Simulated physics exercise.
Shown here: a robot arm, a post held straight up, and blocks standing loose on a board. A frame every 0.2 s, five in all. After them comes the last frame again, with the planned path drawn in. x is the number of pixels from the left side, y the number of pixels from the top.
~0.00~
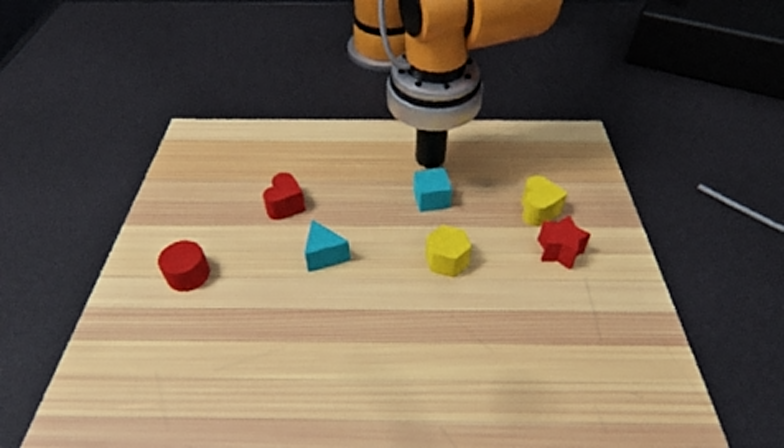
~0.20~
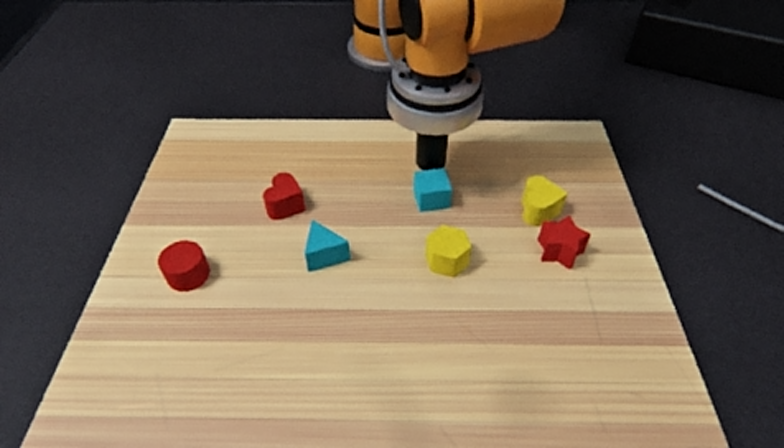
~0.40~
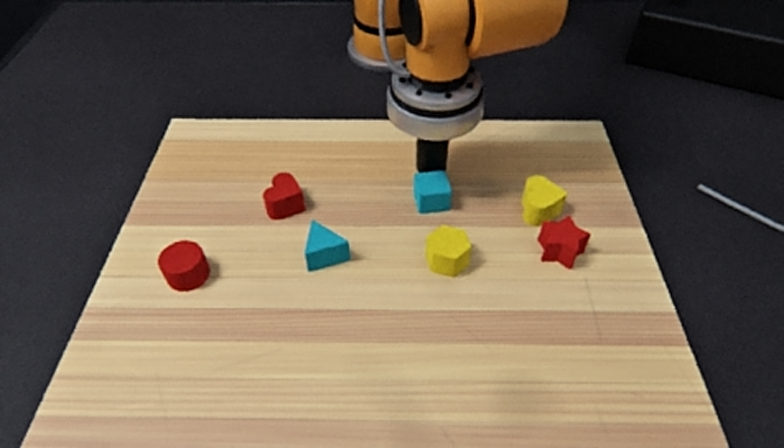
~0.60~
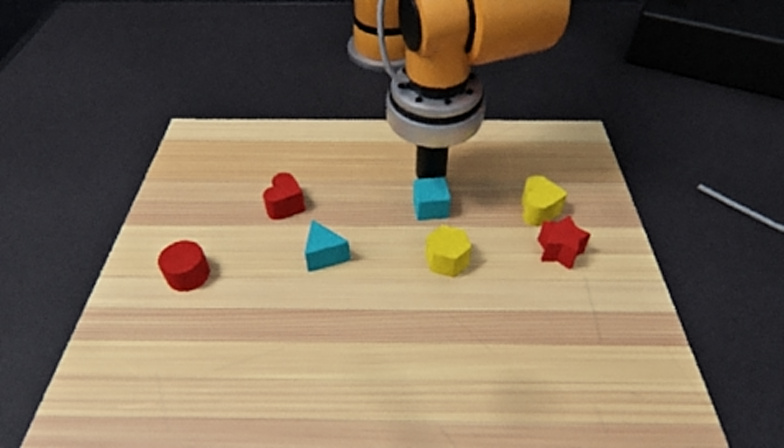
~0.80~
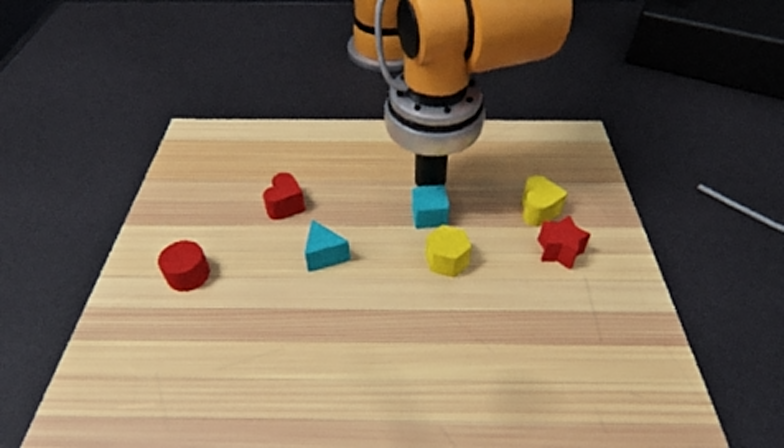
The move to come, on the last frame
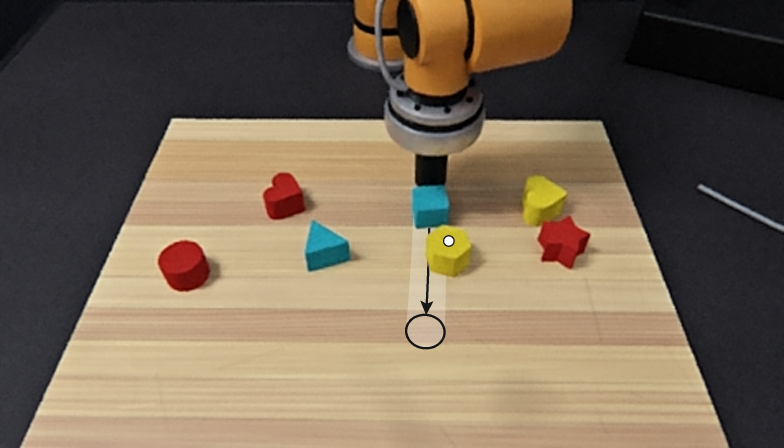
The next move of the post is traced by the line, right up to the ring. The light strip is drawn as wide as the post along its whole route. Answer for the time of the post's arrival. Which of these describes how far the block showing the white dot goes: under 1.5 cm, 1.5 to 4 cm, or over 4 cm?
Displaced more than 4 cm.
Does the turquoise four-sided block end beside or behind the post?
No.
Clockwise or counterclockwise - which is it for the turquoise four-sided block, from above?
From overhead, clockwise.
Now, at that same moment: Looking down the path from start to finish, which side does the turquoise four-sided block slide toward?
Pushed right.
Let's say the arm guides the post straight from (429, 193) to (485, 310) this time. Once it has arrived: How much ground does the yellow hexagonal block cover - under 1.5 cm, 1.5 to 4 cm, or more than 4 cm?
It will fall in the top band, over 4 cm.
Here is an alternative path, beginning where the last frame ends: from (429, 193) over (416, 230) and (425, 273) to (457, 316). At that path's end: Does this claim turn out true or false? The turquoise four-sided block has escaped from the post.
Answer: False.
The line goes from (429, 193) directly to (425, 331); the dot is on the yellow hexagonal block.
What follows on the original path. One third of the way, post (430, 222); turquoise four-sided block (431, 241); yellow hexagonal block (458, 270).
Two thirds of the way, post (429, 269); turquoise four-sided block (422, 290), turned 20° clockwise; yellow hexagonal block (466, 299), turned 75° anticlockwise.
At the end, post (426, 321); turquoise four-sided block (410, 346), turned 40° clockwise; yellow hexagonal block (470, 305), turned 100° anticlockwise.
